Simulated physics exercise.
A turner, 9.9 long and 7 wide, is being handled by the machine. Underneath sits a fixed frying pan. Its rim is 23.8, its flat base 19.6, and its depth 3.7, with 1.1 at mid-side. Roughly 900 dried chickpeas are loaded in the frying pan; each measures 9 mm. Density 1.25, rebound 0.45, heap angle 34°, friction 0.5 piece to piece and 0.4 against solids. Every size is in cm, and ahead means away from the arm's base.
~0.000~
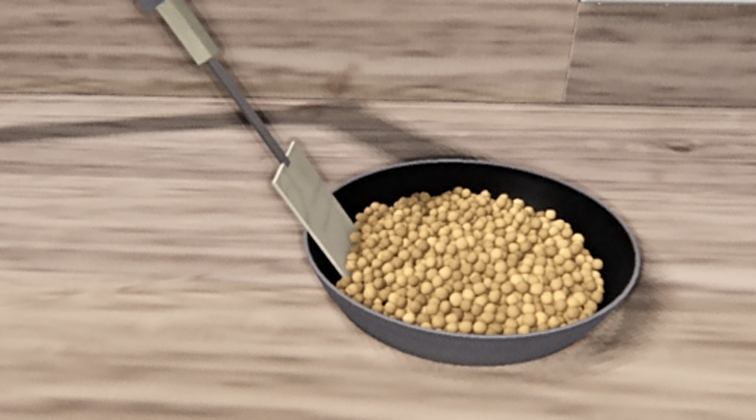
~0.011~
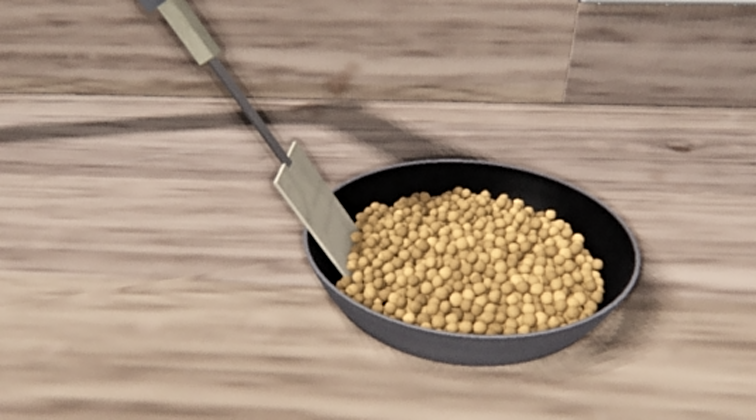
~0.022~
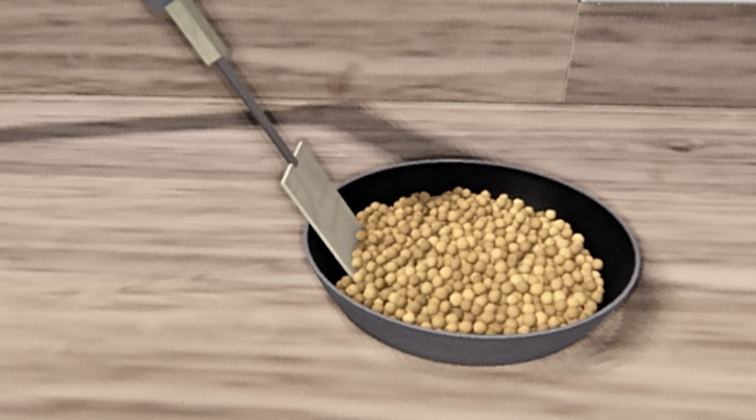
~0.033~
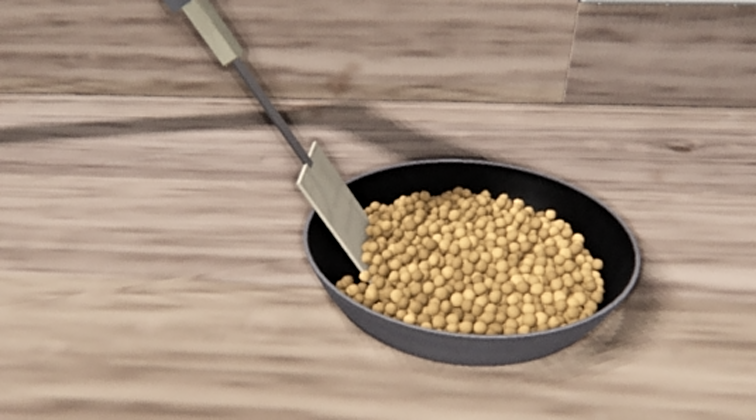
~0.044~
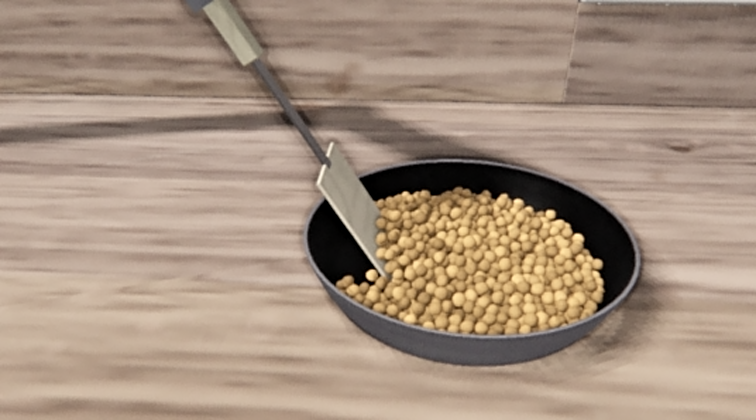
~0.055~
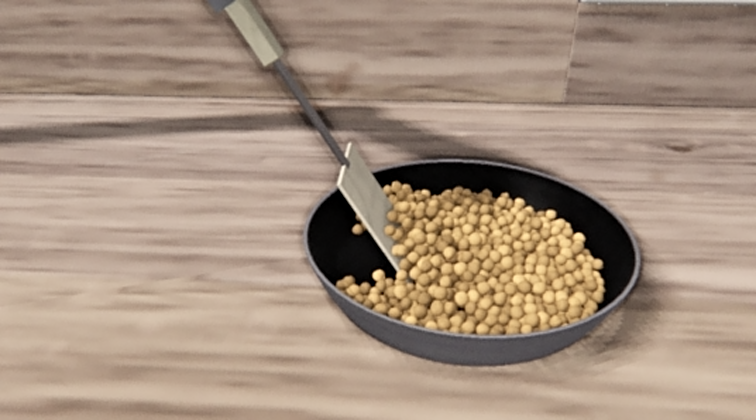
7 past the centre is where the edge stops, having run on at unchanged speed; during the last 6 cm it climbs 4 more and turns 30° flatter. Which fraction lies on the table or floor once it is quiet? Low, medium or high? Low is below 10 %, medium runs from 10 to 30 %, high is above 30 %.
The share is medium, from 10 to 30 %.
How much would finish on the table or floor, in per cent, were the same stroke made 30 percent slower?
It would be roughly 10 percent.
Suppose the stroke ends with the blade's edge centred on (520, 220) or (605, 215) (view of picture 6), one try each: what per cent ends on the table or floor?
Estimates, in order: 10 % and 25 %.
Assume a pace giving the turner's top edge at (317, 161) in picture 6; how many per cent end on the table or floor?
That share would be about 5 percent.
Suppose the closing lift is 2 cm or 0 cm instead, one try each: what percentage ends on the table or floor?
I'd put it near 10 in a hundred, then near 10 in a hundred.
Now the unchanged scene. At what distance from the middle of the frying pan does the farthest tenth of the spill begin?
Distance: Approx. 70 cm.
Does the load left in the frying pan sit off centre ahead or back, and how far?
About 3.0 cm ahead.
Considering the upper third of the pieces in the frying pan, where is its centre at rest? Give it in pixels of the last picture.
The centre sits close to (553, 248).
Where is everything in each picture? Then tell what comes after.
In the first frame, the turner top edge at (284, 161), sloping 59°; upper third of the load around (461, 249), from x 340 to 600, top at y 190; 900 in the frying pan.
In the second frame, the turner top edge at (285, 161), sloping 59°; upper third of the load around (461, 249), from x 340 to 600, top at y 190.
In the third frame, the turner top edge at (292, 161), sloping 59°; upper third of the load around (458, 248), from x 340 to 600, top at y 190.
In the fourth frame, the turner top edge at (307, 161), sloping 59°; upper third of the load around (450, 247), from x 340 to 600, top at y 190.
In the fifth frame, the turner top edge at (325, 162), sloping 59°; upper third of the load around (448, 243), from x 340 to 600, top at y 190.
In the sixth frame, the turner top edge at (345, 162), sloping 59°; upper third of the load around (449, 240), from x 340 to 600, top at y 185; 900 in the frying pan.
After 0.08 s, sloping 59°, highest piece 7 above the table; 900 in the frying pan.
After 0.11 s, sloping 50°, highest piece 9 above the table; 899 in the frying pan, 1 on the blade or in flight.
After 0.32 s, sloping 29°, highest piece 5 above the table; 747 in the frying pan, 151 on the table or floor, 2 on the blade or in flight.
After 1.37 s, sloping 29°, highest piece 4 above the table; 747 in the frying pan, 153 on the table or floor.
In the end, 747 in the frying pan, 153 on the table or floor. That is 17 % on the table or floor.
